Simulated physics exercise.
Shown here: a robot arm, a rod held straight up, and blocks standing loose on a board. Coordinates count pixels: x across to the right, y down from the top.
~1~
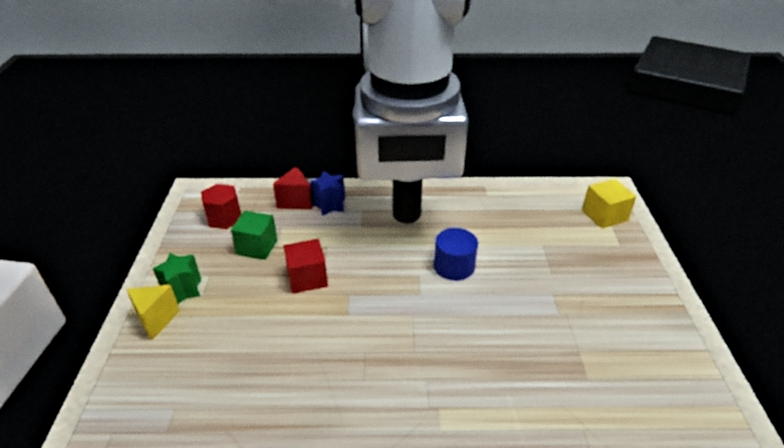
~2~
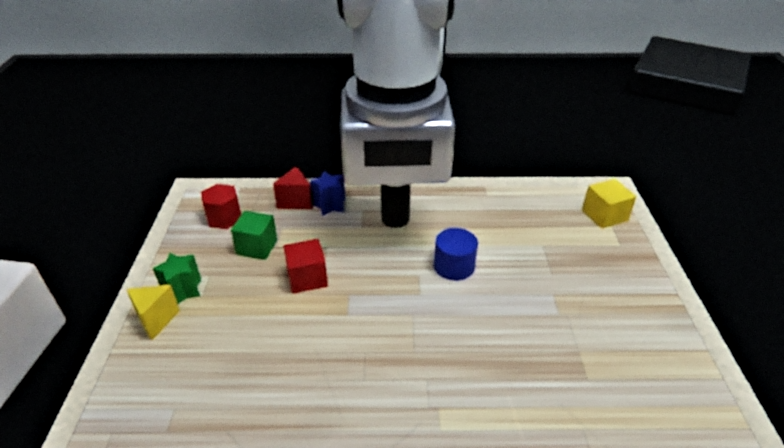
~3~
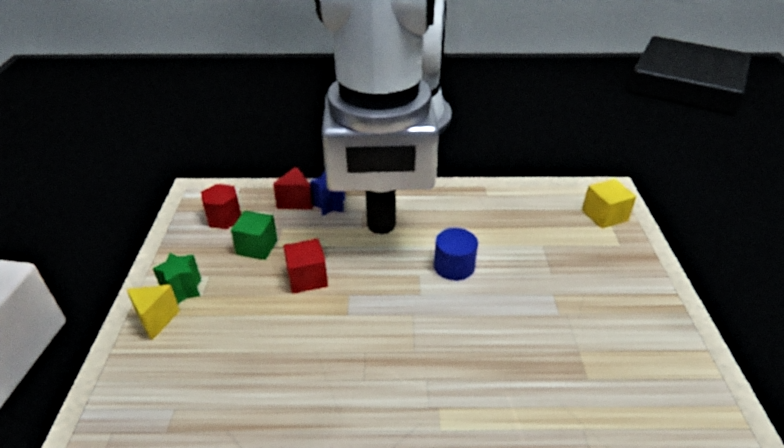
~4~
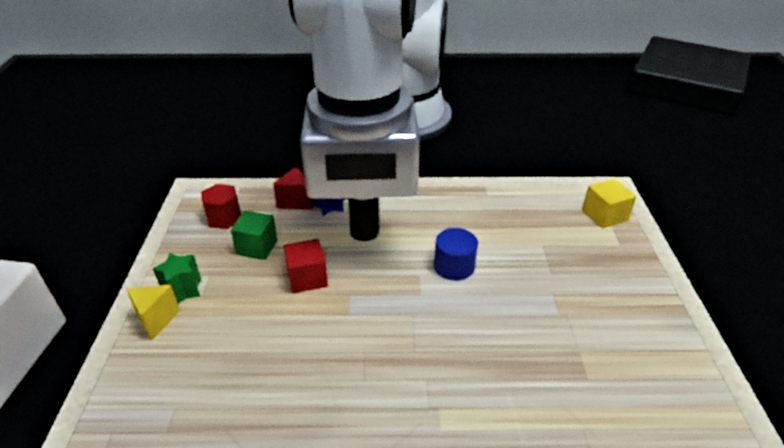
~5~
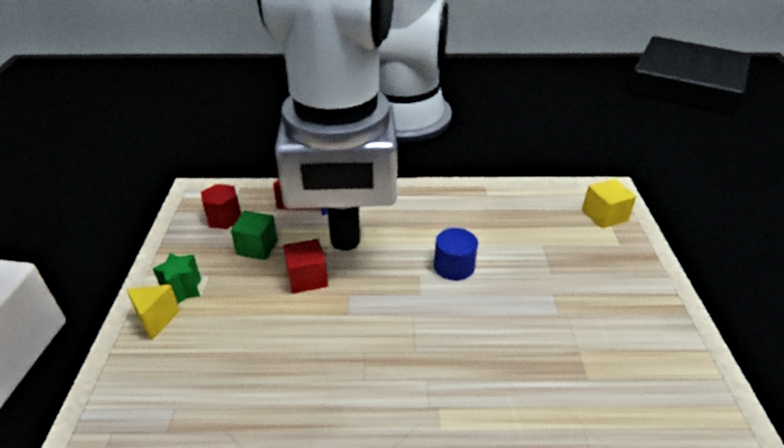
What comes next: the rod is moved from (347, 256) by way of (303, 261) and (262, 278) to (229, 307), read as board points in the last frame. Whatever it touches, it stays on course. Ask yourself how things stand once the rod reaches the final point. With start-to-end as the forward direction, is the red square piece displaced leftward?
Answer: Yes.
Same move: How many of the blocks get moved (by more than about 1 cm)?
My best guess is that a single block moves over 1 cm.
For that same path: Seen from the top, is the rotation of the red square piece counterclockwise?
Answer: Yes.
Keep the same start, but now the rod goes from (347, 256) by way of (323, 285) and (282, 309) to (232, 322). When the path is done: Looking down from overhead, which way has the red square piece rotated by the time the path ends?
From above, clockwise.
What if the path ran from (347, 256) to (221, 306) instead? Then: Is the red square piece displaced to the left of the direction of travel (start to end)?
Yes, that is what happens.
What follows on the original path. One third of the way, rod (300, 247); red square piece (288, 260), turned 45° anticlockwise.
Two thirds of the way, rod (257, 265); red square piece (269, 276).
At the end, rod (225, 293); green square piece not moved; red square piece (267, 279), turned 135° anticlockwise.
